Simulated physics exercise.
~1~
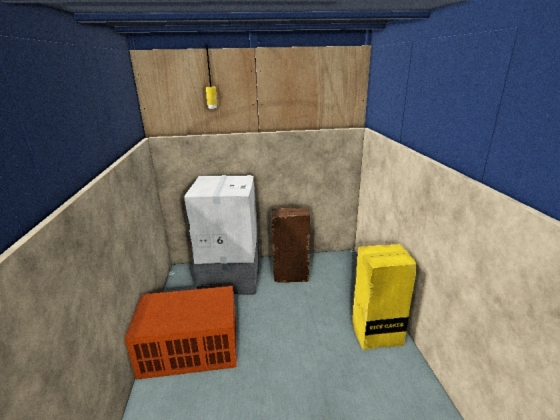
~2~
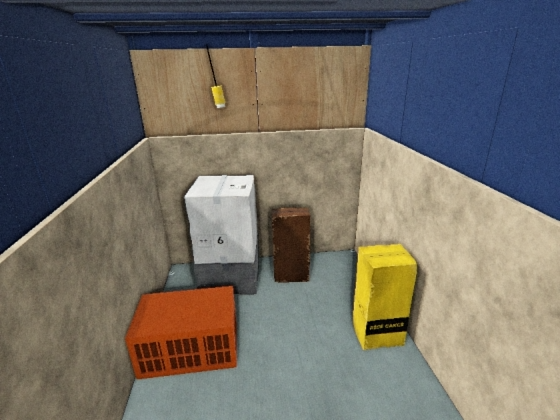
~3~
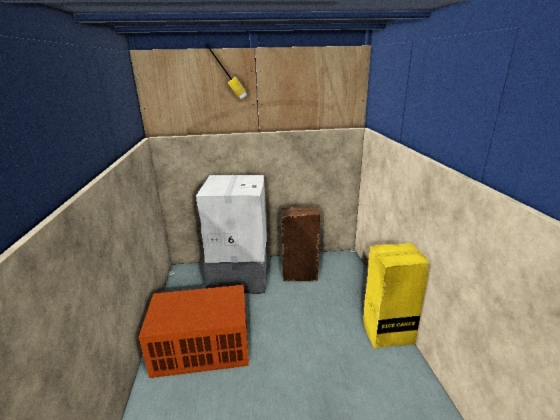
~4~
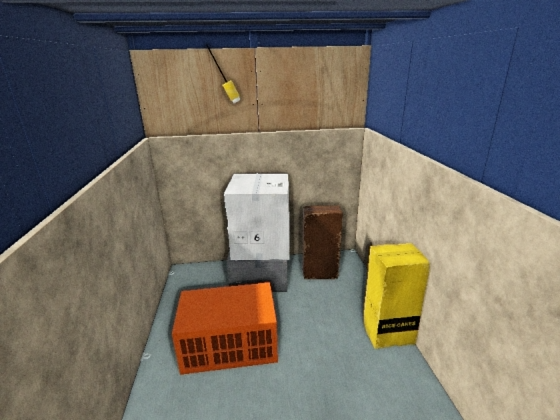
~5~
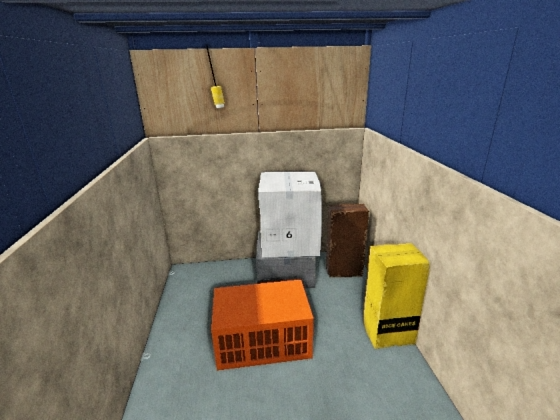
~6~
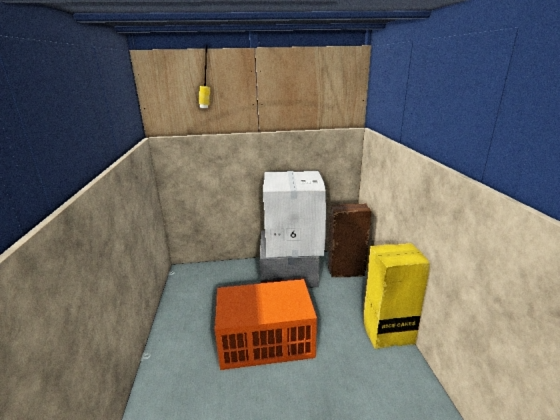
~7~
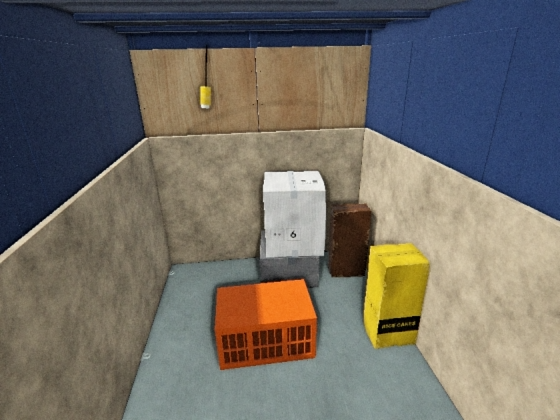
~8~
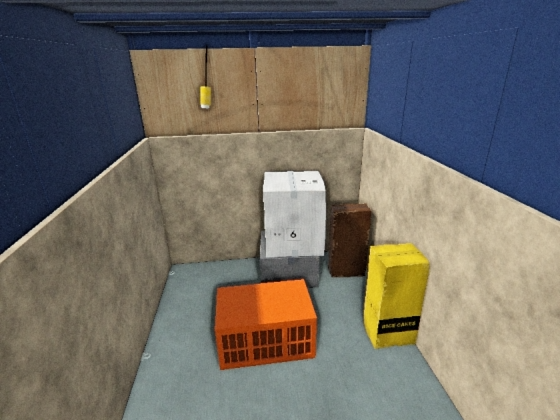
The clip opens on the load bay of a van, where an orange chest, a white box atop a grey one, a brown box and a yellow box stand loose on the floor, with a small yellow object hanging from a cord at the front wall. The hanging object swings to the right, and all the boxes begin sliding that way. The yellow box soon stops after a short shift, while the others keep sliding right. They then come to rest, the brown box close behind the yellow one. Everything ends upright and still, the white box still on the grey.
